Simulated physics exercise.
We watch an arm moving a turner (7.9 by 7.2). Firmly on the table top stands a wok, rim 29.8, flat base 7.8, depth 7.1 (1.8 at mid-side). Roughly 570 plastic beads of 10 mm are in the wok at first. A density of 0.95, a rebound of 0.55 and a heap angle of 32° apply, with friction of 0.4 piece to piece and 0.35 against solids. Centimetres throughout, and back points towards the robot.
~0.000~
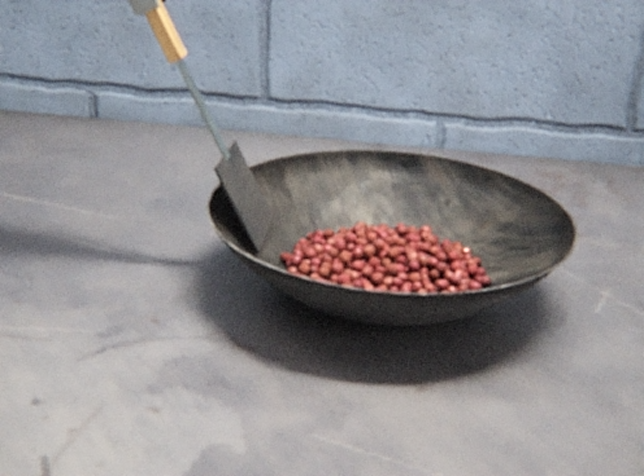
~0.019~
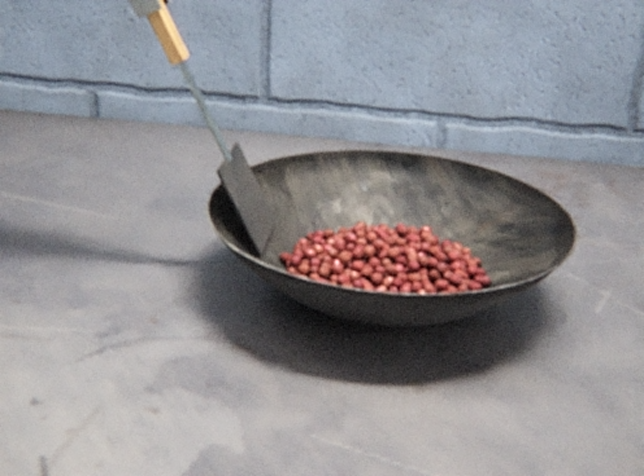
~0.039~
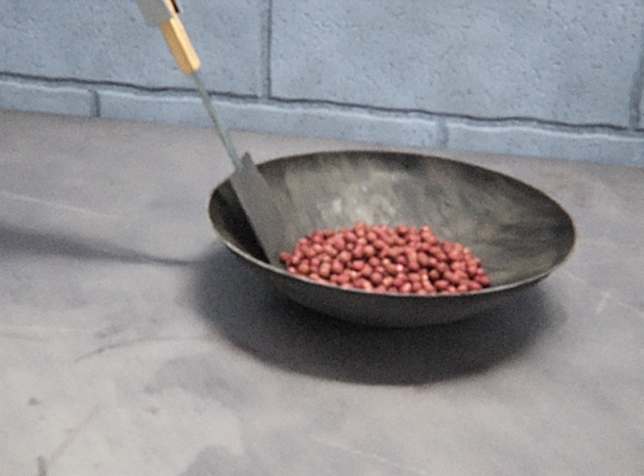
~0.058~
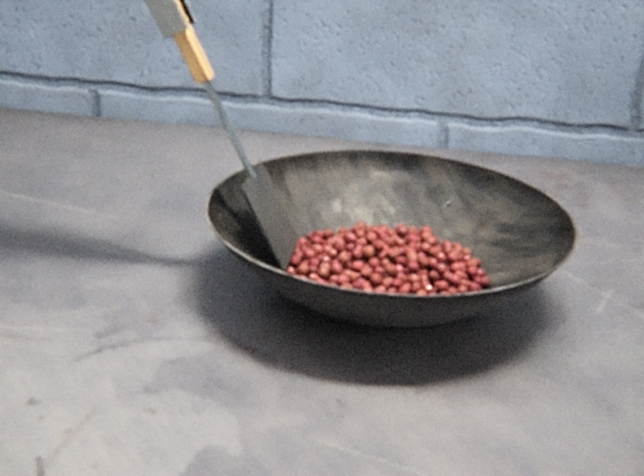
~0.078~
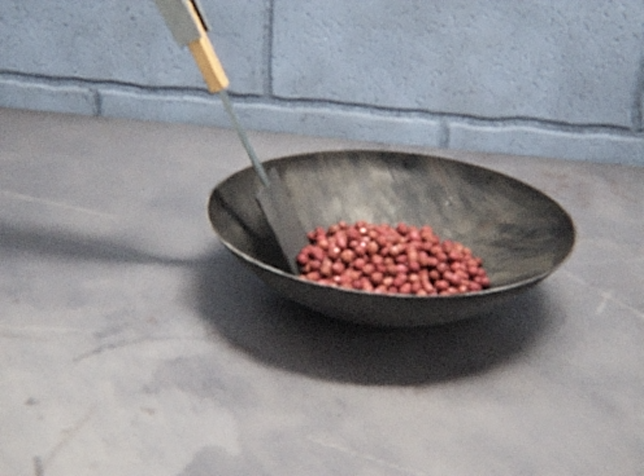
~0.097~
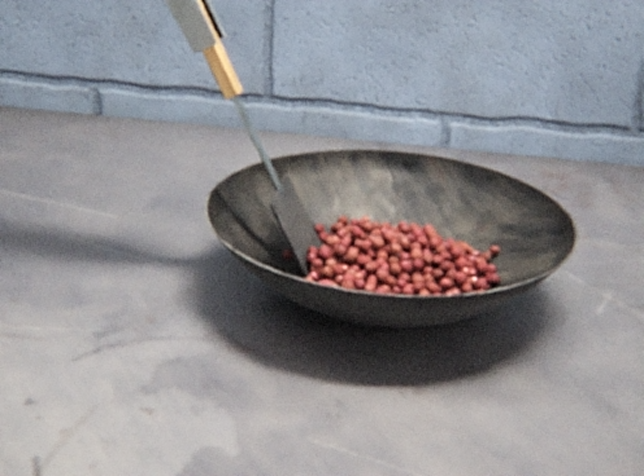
A turner slides down into a dark wok and nudges the reddish beads slightly right.
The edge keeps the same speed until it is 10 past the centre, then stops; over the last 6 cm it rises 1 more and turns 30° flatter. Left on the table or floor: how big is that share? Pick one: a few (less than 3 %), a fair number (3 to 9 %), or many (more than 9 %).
A fair number, 3 to 9 %.
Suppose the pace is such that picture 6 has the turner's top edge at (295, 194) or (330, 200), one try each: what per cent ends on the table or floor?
Near 10 per cent in the first try and near 30 per cent in the second.
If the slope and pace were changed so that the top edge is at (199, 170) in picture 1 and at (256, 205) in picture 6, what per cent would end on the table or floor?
Around 5 per cent finishes there.
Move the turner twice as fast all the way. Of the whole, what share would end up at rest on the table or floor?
Then about 30 per cent.
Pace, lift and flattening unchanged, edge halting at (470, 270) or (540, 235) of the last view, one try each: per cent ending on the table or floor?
About 0 and 25 per cent.
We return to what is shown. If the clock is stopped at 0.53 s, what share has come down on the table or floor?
Estimate: About 4 percent.
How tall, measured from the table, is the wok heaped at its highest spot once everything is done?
Peak at rest, approximately 8.0 centimetres.
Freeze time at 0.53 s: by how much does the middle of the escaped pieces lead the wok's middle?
The distance is about 18 cm.
By 0.19 s, sloping 63°, highest piece 6 above the table; 567 in the wok.
By 0.29 s, sloping 54°, highest piece 7 above the table; 567 in the wok.
By 0.53 s, sloping 33°, highest piece 8 above the table; 539 in the wok, 24 on the table or floor, 4 on the blade or in flight.
By 1.58 s, sloping 33°, highest piece 8 above the table; 539 in the wok, 28 on the table or floor.
Final count, 539 in the wok, 28 on the table or floor. That is 5 % on the table or floor.
